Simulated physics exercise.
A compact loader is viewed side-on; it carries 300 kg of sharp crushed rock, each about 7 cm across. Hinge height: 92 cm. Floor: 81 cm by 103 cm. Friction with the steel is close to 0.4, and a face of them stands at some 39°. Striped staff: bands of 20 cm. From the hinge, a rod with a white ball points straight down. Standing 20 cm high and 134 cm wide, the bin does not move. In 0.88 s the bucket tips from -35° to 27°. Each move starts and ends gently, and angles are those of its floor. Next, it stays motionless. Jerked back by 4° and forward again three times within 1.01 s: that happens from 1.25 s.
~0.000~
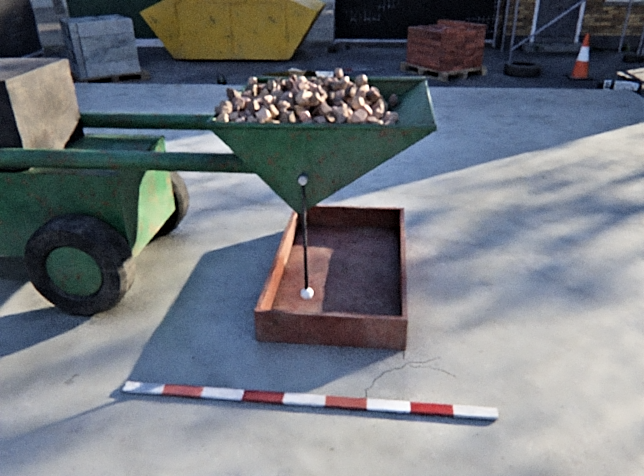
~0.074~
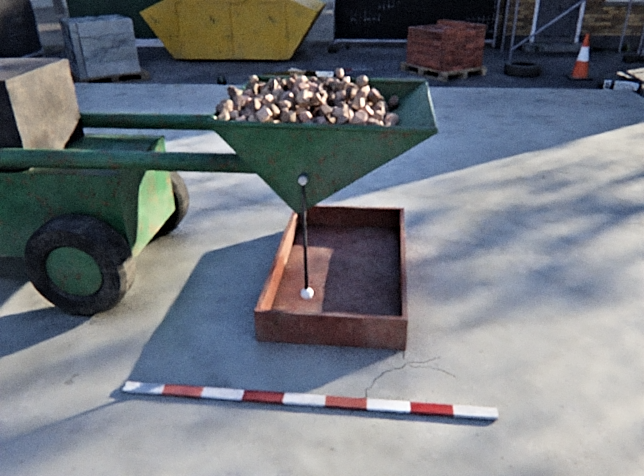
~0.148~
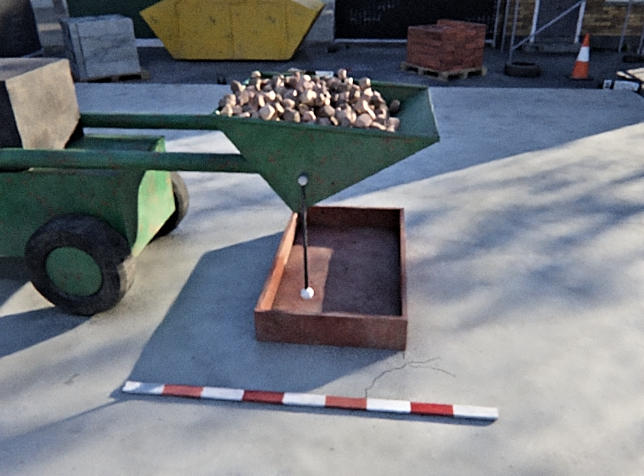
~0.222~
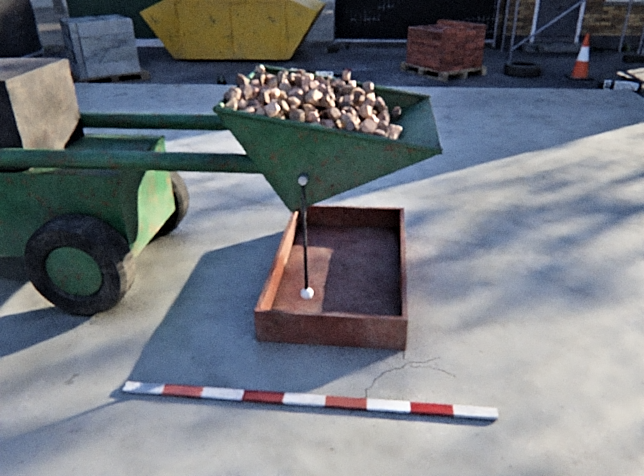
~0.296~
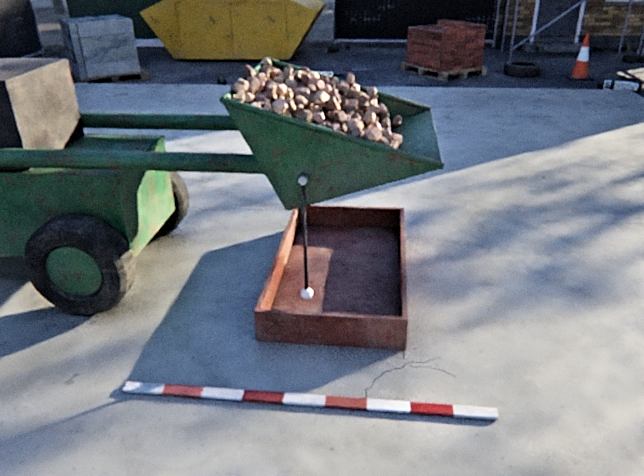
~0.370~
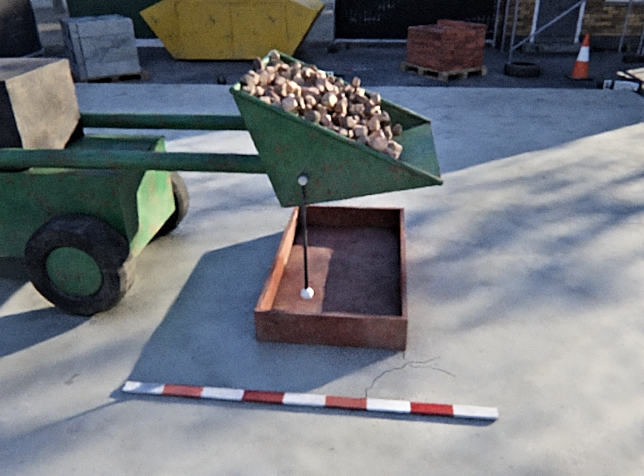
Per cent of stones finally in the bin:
About 0 %.
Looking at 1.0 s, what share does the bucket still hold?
It holds some 90 per cent.
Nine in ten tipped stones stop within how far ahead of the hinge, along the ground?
About 120 cm.
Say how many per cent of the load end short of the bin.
Estimated share: Approx. 0 %.
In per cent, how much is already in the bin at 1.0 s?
I'd say near 0 per cent at that time.
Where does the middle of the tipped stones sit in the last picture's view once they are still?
Near (450, 271).
After 0.7 s the floor is at 17°; 100 % in the bucket; the foremost stones are at (401, 190).
After 1.0 s the floor is at 27°; 90 % in the bucket, 10 % beside or beyond the bin; the foremost stones are at (446, 260).
After 2.7 s the floor is at 27°; 2 % in the bucket, 98 % beside or beyond the bin; the foremost stones are at (600, 296).
After 5.2 s the floor is at 27°; 0 % in the bucket, 1 % in the bin, 99 % beside or beyond the bin; the foremost stones are at (600, 296).
